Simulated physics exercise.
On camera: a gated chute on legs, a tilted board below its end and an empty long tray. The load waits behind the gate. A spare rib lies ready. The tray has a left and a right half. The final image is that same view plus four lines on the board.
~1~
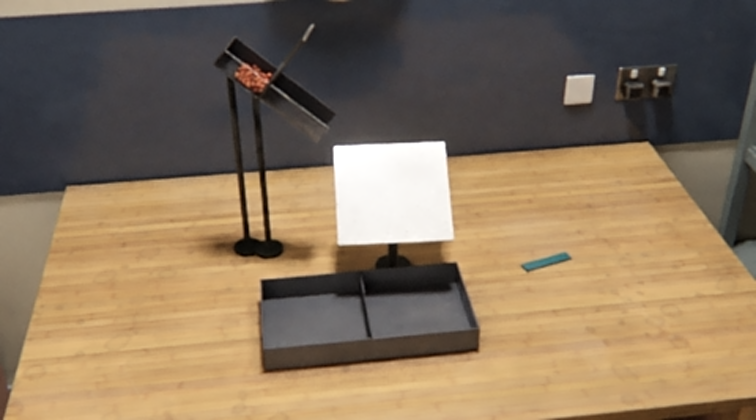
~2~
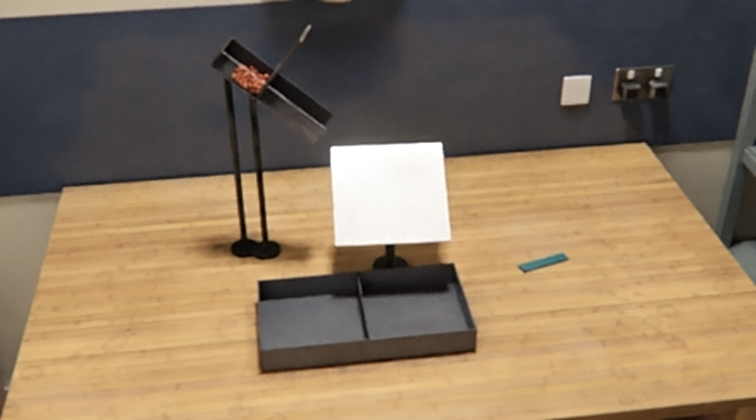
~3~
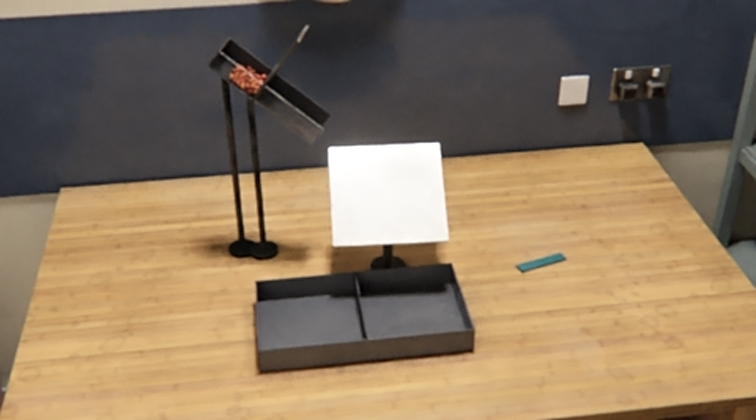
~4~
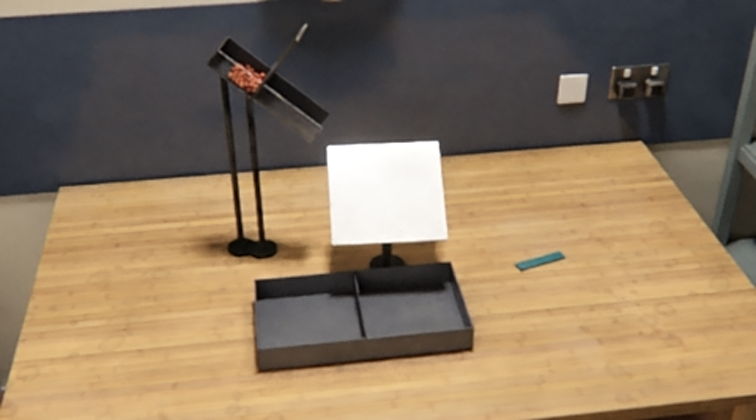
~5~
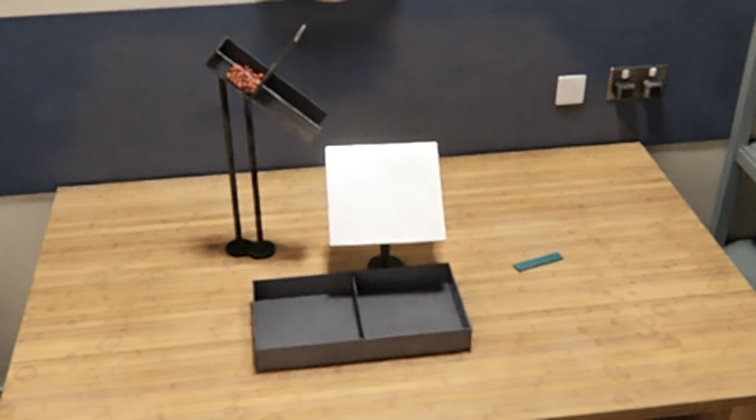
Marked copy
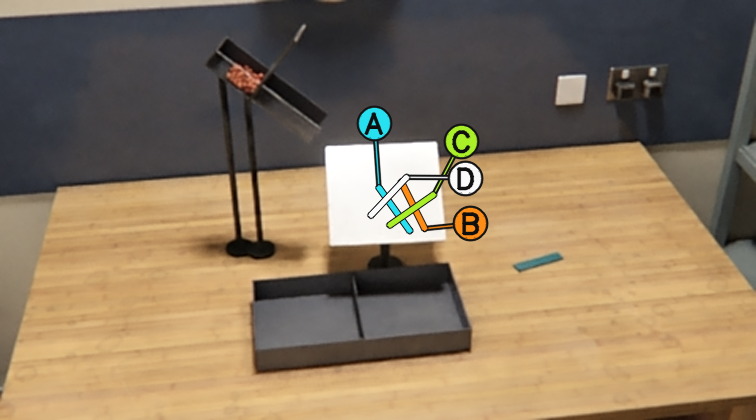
Reddish pellets resting in a raised, sloping black chute beside a white board and empty divided tray, the view drifting very slightly.
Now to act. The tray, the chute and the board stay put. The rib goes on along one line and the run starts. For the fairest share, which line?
I would pick line D.
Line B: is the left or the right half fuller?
The right half.
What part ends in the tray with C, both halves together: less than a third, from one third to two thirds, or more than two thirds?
Line C gives more than two thirds.
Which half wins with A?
More lands on the right.
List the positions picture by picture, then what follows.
In the first picture, load behind the gate at (255, 81), clay pellets; lip of the chute at (321, 135), sloping fairly steeply.
In the second picture, middle of the board at (390, 193), tilted fairly steeply; middle of its low edge at (393, 243); of its high edge at (386, 145).
In the third picture, front corners of the tray at (259, 350) and (475, 329); front end of its middle wall at (368, 339); gate still shut at (272, 73).
In the fourth picture, middle of the load at (248, 82); lip at (315, 135).
In the fifth picture, middle of the load at (247, 82); lip at (313, 135).
On the marked copy, line A from (379, 187) to (409, 230); line B from (401, 181) to (424, 228); line C from (433, 194) to (389, 225); line D from (406, 177) to (371, 215).
Choosing A, of what is caught, a small part in the left half, nearly all in the right.
Choosing B, of what is caught, a small part in the left half, nearly all in the right.
Choosing C, of what is caught, a small part in the left half, nearly all in the right.
Choosing D, of what is caught, about half in the left half, about half in the right.
